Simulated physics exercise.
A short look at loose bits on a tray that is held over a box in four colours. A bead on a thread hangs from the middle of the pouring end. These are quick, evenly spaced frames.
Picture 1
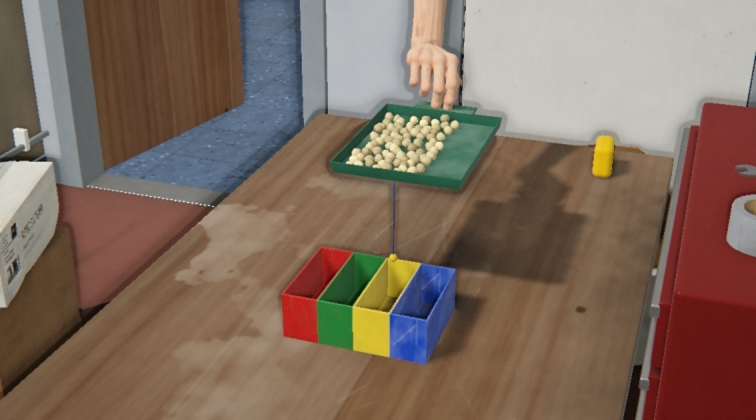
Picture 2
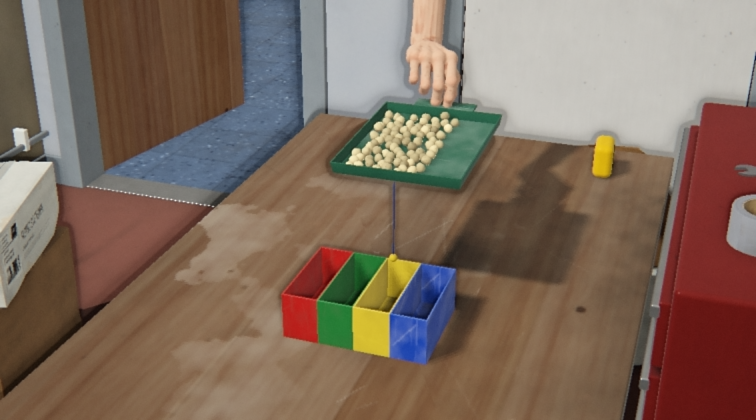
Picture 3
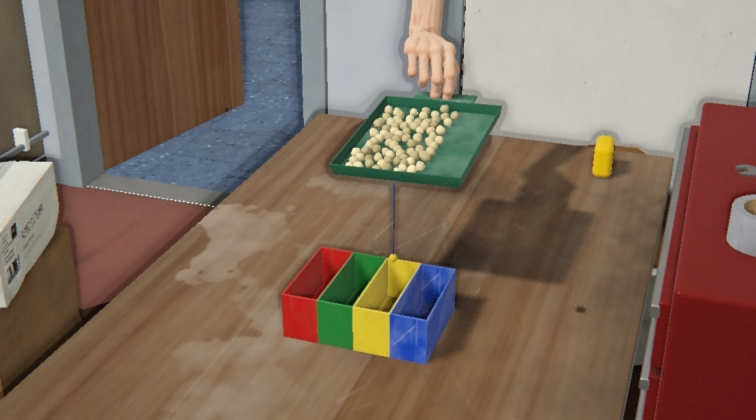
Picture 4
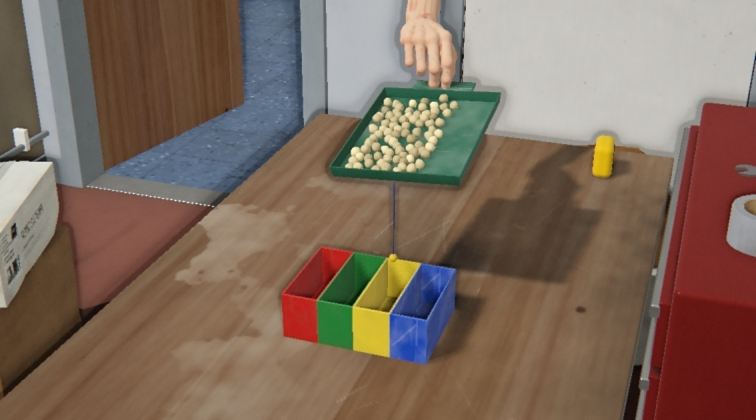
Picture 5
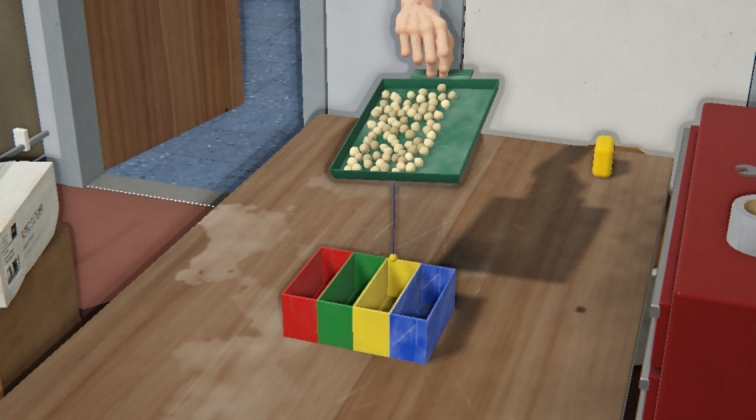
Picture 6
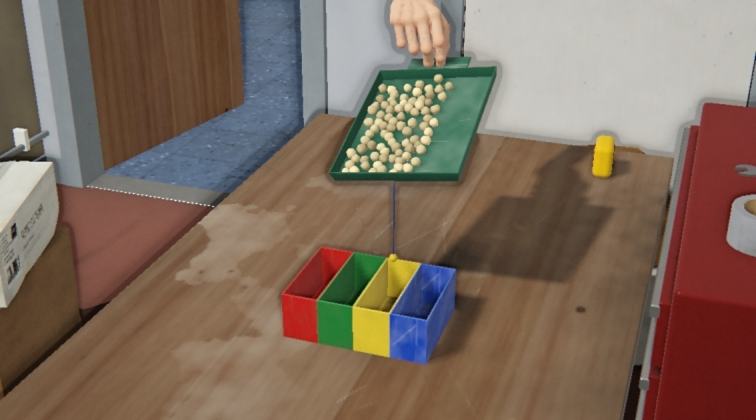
A hand raised the far edge of a green tray of round, pale nuts above a box with red, green, yellow and blue sections, tilting it steadily until a few of the nuts shifted slightly.
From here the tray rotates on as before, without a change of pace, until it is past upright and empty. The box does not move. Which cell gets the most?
Fullest: The red cell.
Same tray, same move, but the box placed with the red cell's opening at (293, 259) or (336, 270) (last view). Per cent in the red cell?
First some 10, then 50 per cent.
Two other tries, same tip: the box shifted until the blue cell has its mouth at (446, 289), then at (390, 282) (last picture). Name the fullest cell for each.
At the first place the red one, at the second the green cell.
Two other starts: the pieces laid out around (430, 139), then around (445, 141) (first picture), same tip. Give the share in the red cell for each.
About 40 and 40 per cent.
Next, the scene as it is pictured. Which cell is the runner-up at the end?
In second place: Green.
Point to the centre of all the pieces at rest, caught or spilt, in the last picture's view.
At about (329, 304).
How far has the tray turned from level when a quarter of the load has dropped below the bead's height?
Around 115° of tilt.
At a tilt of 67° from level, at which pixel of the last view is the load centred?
Near (363, 140).
Soon, tray tipped steeply; nearly all on the tray; a stray few falling or outside the box.
A while on, tray tipped past a quarter turn; nearly all on the tray; a stray few in the green cell; a small part falling or outside the box.
Towards the end, tray tipped past a quarter turn; about two thirds in the red cell; about a quarter in the green cell; a small part in the yellow cell; a small part falling or outside the box.
Finally, tray tipped past a quarter turn; about two thirds in the red cell; about a quarter in the green cell; a small part in the yellow cell; none in the blue cell; a small part outside the box.
